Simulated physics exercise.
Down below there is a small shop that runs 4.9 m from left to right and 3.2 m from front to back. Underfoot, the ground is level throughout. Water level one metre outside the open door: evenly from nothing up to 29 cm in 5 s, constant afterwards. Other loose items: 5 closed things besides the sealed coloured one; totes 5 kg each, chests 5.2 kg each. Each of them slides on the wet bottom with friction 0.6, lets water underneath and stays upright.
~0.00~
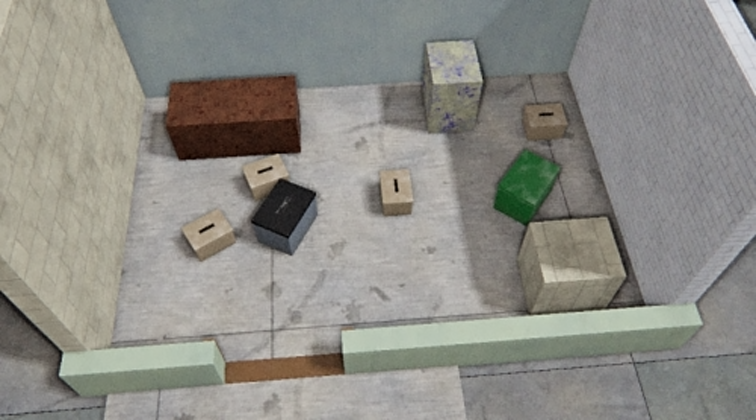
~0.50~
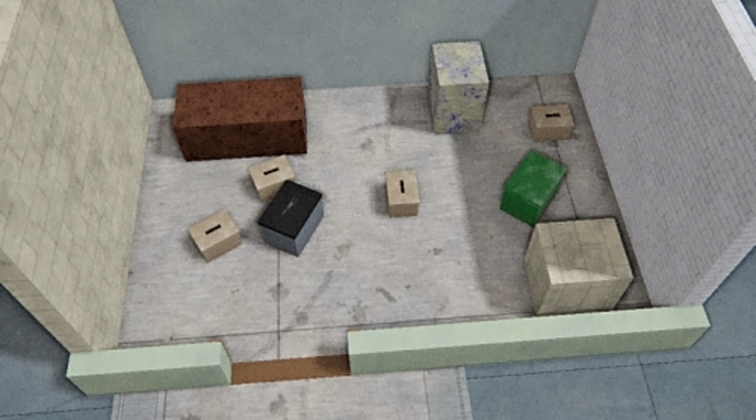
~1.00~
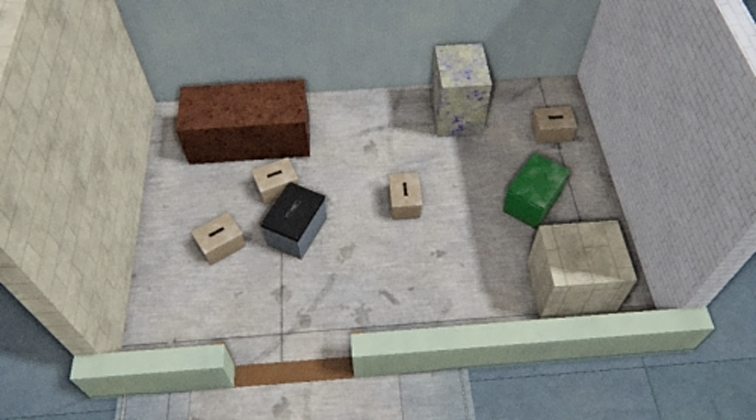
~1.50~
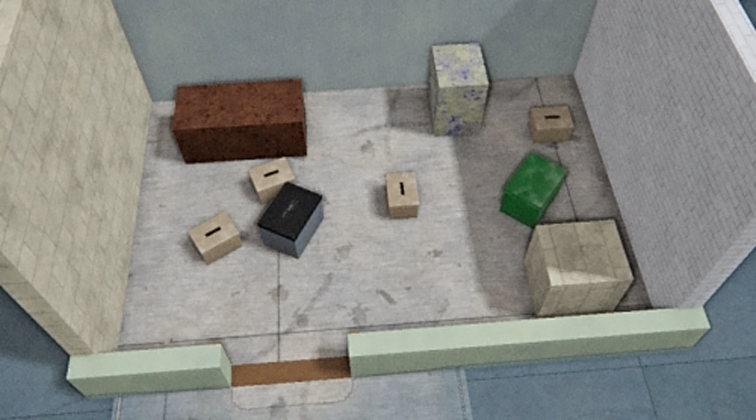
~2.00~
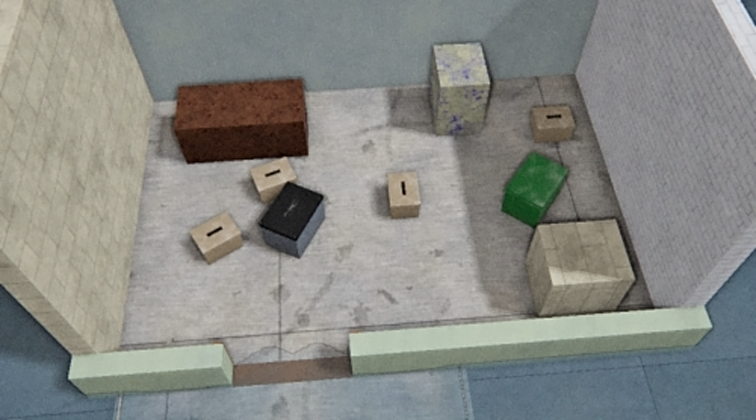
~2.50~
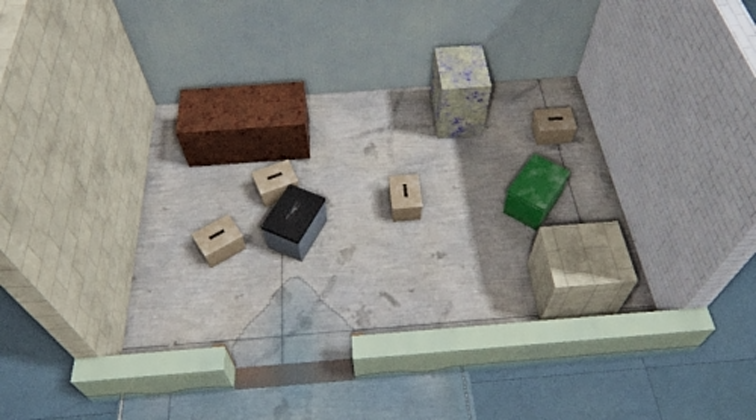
The clip opens on a small shop seen from above, with a green chest at right among scattered boxes, all resting on the dry floor. The view shifts slightly, then shallow water crosses the front doorway, dulling its brown threshold, and spreads inside in a pointed patch while every item stays put.
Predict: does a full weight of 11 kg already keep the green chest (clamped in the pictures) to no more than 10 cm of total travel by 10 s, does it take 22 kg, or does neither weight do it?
Short answer: The heavier one.
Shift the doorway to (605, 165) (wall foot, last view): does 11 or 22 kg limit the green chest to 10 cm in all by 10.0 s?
For that position, nothing offered succeeds.
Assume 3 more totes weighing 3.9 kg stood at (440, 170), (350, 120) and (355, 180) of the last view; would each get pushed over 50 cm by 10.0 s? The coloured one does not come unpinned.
Taking them in order, the first is beyond the line, the second beyond the line and the third beyond the line.
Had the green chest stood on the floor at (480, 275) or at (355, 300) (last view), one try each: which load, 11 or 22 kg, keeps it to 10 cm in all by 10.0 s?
Taking them in turn, the lighter mass keeps it, and neither mass keeps it.
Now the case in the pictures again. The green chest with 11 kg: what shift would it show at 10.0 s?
I'd put it at roughly 50 cm.
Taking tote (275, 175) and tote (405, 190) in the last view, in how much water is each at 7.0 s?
Close to 10 and 5 centimetres.
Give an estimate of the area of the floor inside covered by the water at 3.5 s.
Roughly 3.0 m2 of it is wet.
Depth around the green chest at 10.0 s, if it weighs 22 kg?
Depth: Approx. 7 cm.
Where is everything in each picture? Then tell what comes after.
The green chest at (530, 176), on the bottom; 0.0 m2 under water; 0 of 6 have shifted, in the first picture.
The green chest at (536, 177), on the bottom; 0.0 m2 under water; 0 of 6 have shifted, in the second picture.
The green chest at (539, 180) rests on the ground; water covers 0.0 m2; 0 of 6 have shifted, in the third picture.
The green chest at (536, 179) rests on the ground; water covers 0.0 m2; 0 of 6 have shifted, in the fourth picture.
The green chest at (537, 179), on the bottom; 0.1 m2 under water; 0 of 6 have shifted, in the fifth picture.
The green chest at (539, 181), on the bottom; water covers 0.6 m2; 0 of 6 have shifted, in the sixth picture.
After 3.5 s the green chest would be 0 cm from its start with 11 kg and 0 cm from its start with 22 kg; 0 cm of water round it then.
After 4.5 s the green chest would be 0 cm from its start with 11 kg and 0 cm from its start with 22 kg; 0 cm of water round it then.
After 7.0 s the green chest would be 0 cm from its start with 11 kg and 0 cm from its start with 22 kg; 2 cm of water round it then.
After 10.0 s the green chest would be 49 cm from its start with 11 kg and 1 cm from its start with 22 kg; 7 cm of water round it then.
